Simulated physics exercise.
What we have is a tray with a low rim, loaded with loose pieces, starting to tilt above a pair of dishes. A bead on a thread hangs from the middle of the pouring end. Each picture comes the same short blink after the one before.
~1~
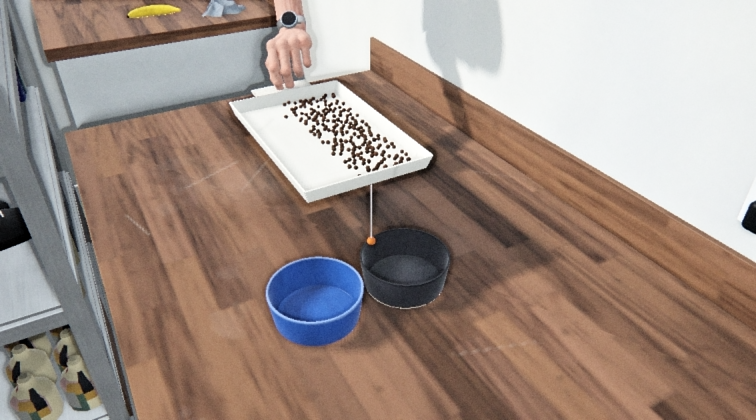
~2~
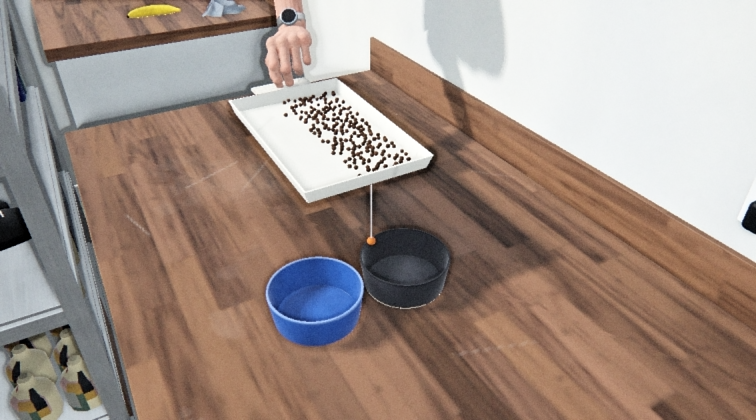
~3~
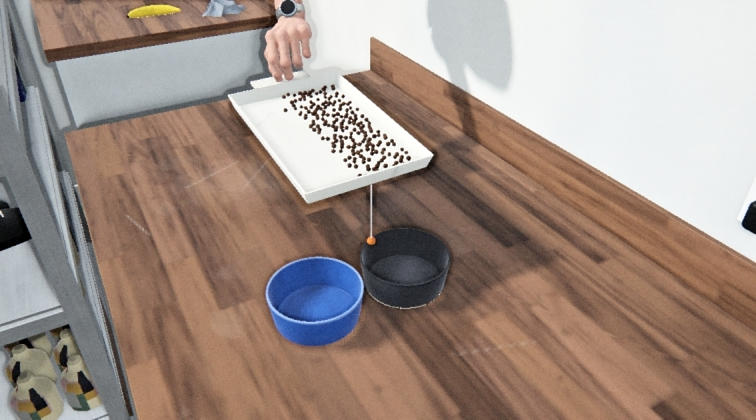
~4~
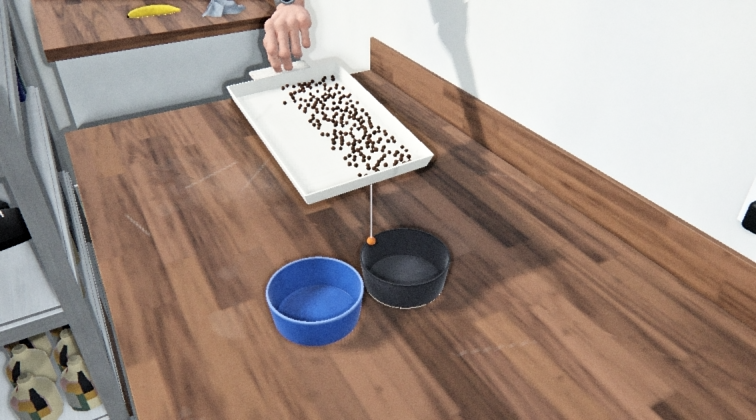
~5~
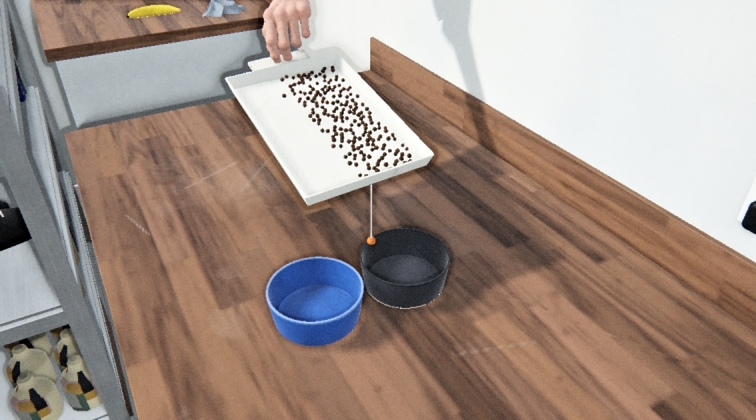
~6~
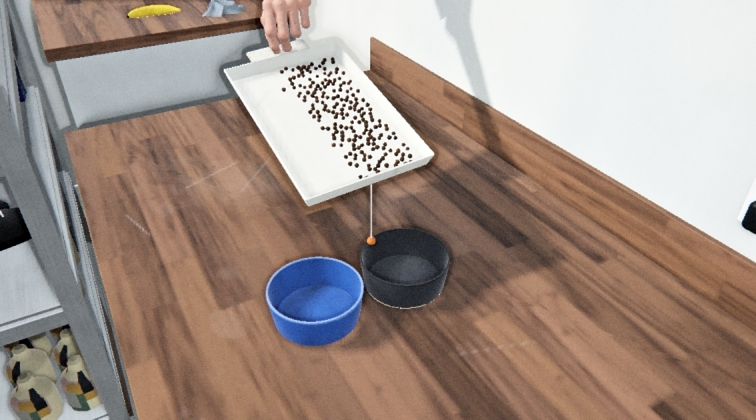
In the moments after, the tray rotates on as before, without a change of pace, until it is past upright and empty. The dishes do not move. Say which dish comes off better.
The left one ends fuller.
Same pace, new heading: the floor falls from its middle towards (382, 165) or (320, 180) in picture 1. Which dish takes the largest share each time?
First the right one, then the left dish.
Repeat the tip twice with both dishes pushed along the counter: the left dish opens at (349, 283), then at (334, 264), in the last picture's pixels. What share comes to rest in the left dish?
Roughly 100 per cent, and 80 per cent.
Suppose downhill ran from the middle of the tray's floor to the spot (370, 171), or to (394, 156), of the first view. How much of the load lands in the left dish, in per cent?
Roughly 0 per cent, and 0 per cent.
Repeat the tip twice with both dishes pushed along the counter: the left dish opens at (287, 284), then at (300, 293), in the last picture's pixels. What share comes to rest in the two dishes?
Roughly 80 per cent, and 90 per cent.
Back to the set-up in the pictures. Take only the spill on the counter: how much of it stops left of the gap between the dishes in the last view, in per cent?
Close to 20 per cent.
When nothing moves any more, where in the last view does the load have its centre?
Around (327, 313).
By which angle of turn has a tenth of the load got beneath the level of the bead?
Around 60° of tilt.
Shortly afterwards, tray tipped steeply; the bulk on the tray; a little in the left dish; only a few outside both; only a few in the air.
Next, tray tipped past a quarter turn; a little on the tray; near two thirds in the left dish; a little in the right dish; a little outside both; a little in the air.
Some moments later, tray tipped past a quarter turn; the bulk in the left dish; a little in the right dish; a little outside both.
In the end, tray tipped past a quarter turn; the bulk in the left dish; a little in the right dish; a little outside both.
